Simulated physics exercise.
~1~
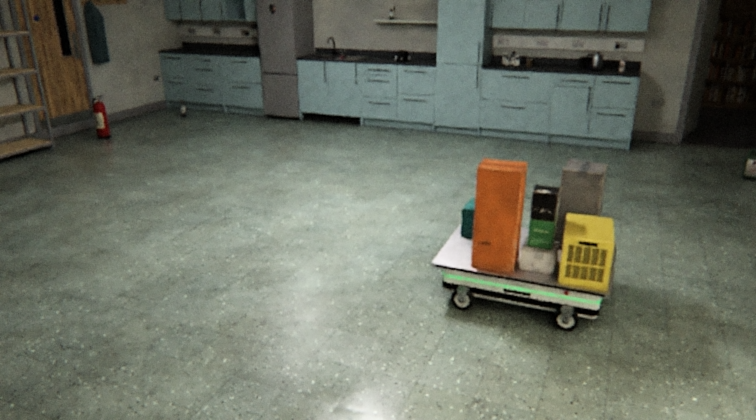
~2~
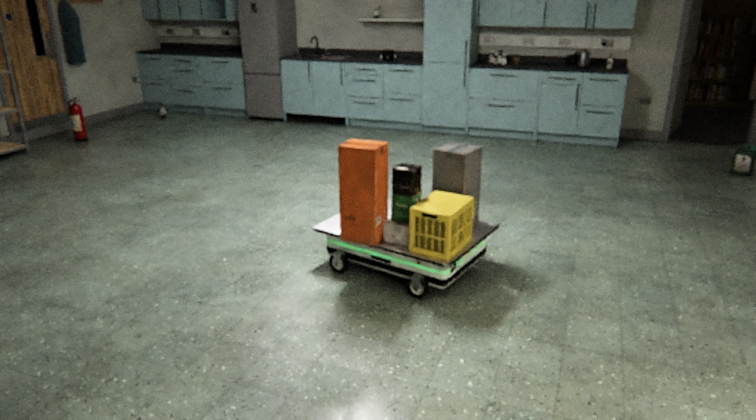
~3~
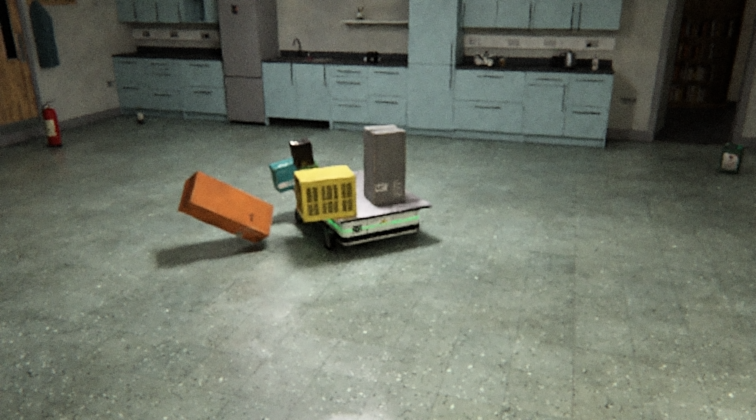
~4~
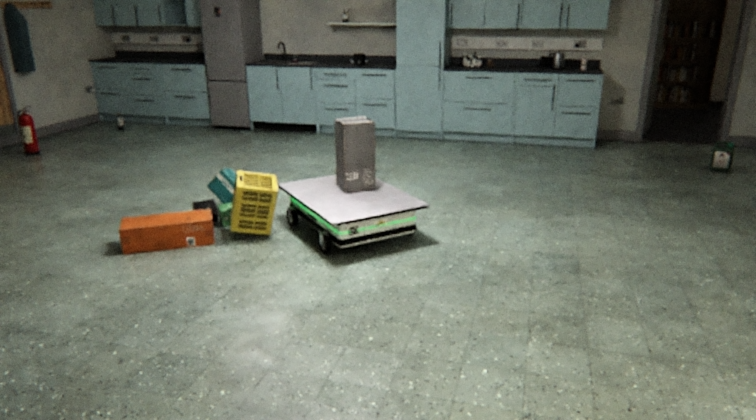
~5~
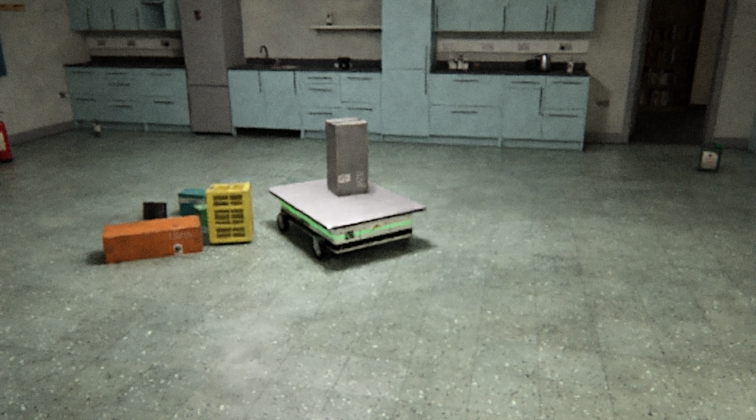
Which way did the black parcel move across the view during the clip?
The black parcel moved to the left, and it ended up lying on the floor to the left of the cart.
